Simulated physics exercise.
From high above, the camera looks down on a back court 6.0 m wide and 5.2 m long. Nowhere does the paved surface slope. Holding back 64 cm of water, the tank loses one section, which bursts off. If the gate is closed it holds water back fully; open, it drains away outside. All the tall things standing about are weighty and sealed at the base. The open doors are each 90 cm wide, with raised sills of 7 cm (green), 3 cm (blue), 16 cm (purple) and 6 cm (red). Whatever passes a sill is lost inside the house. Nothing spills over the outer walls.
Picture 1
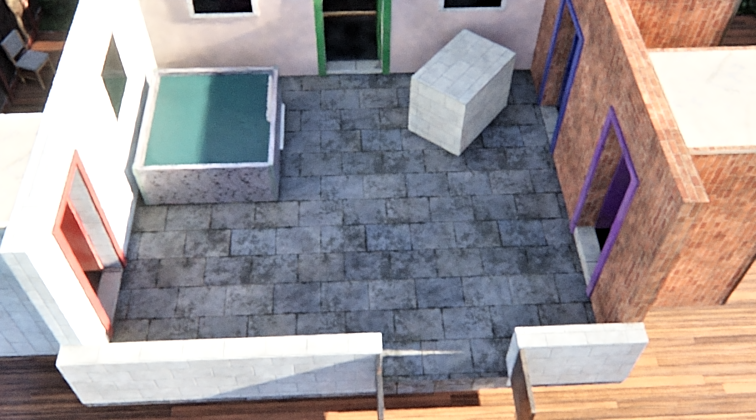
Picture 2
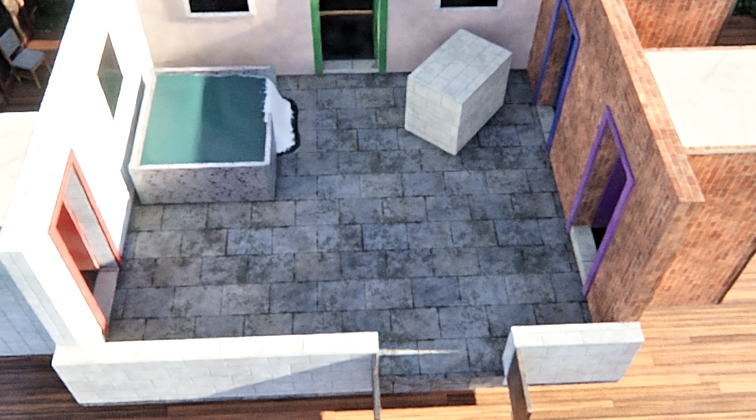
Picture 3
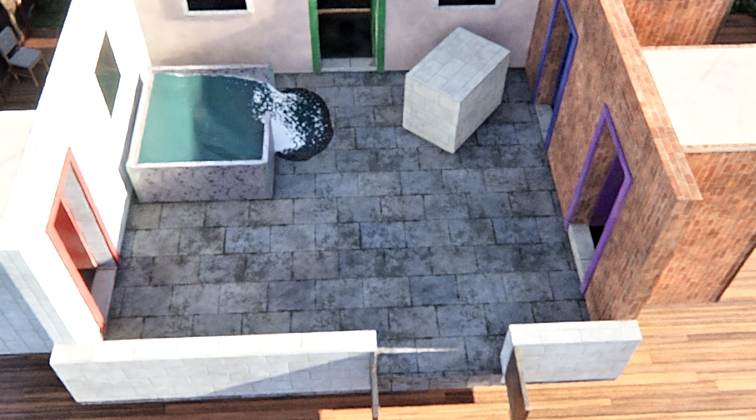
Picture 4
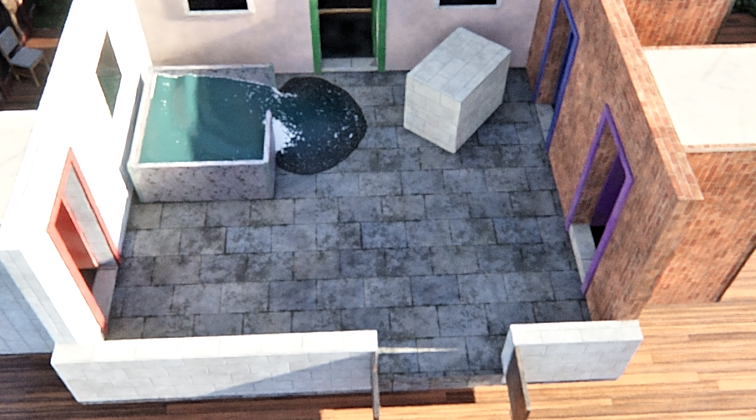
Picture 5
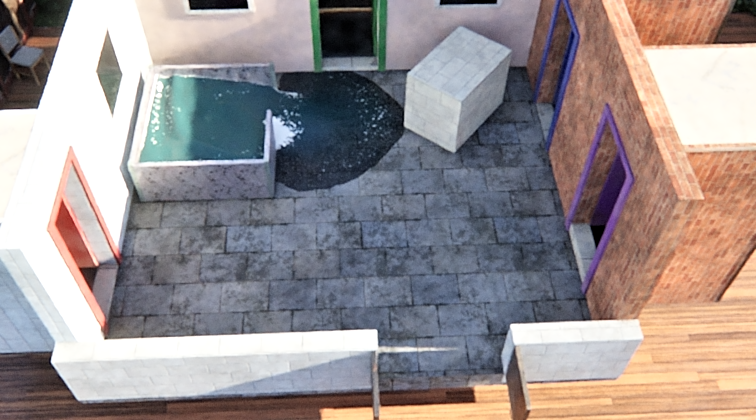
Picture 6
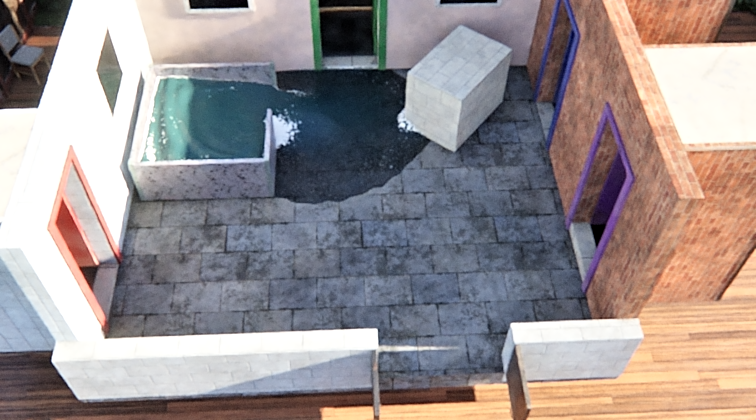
Green-blue water sits still in a raised stone tank at the left of a walled courtyard, then bursts from its right side in a white, foaming gush. It spreads across the grey paving in a dark, rounded sheet, widening past the green door and splashing white against the pale block.
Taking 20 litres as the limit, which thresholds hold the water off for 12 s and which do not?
Result: The green door will most likely bust the limit. The blue door will most likely bust the limit. The purple door will most likely respect the limit. The red door will most likely respect the limit.
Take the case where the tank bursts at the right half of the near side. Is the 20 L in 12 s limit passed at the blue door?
Note: Blue door, beyond the limit.
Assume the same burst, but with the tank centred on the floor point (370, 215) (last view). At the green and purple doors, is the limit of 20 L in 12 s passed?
Against that limit: Green below, purple not over.
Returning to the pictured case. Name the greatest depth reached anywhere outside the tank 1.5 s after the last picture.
I'd say near 40 centimetres.
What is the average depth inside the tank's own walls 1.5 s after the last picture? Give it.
About 33 cm.
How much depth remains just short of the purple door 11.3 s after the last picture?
About 3.0 cm.
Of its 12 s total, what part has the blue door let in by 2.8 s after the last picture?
Some 25 in a hundred.
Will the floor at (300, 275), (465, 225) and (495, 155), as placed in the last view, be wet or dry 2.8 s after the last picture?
Well, the first is untouched by it, the next drenched, the last drenched.
Then, 0.7 s after the last picture water covers 25 % of the floor and is deepest (38 cm) near (439, 71); green door 18 cm at the sill, 15 L in, blue door not reached, purple door not reached, red door not reached.
Then, 1.5 s after the last picture water covers 40 % of the floor and is deepest (40 cm) near (417, 72); green door 15 cm at the sill, 61 L in, blue door 8 cm at the sill, 1 L in, purple door 12 cm at the sill, 0 L in, red door not reached.
Then, 2.8 s after the last picture water covers 50 % of the floor and is deepest (24 cm) near (586, 350); green door 20 cm at the sill, 112 L in, blue door 6 cm at the sill, 17 L in, purple door 11 cm at the sill, 0 L in, red door not reached.
Then, 6.3 s after the last picture water covers 80 % of the floor and is deepest (12 cm) near (538, 210); green door 11 cm at the sill, 218 L in, blue door 4 cm at the sill, 27 L in, purple door 10 cm at the sill, 0 L in, red door 3 cm at the sill, 0 L in.
Then, 11.3 s after the last picture water covers 95 % of the floor and is deepest (8 cm) near (126, 234); green door 6 cm at the sill, 228 L in, blue door 6 cm at the sill, 62 L in, purple door 3 cm at the sill, 0 L in, red door 7 cm at the sill, 1 L in.
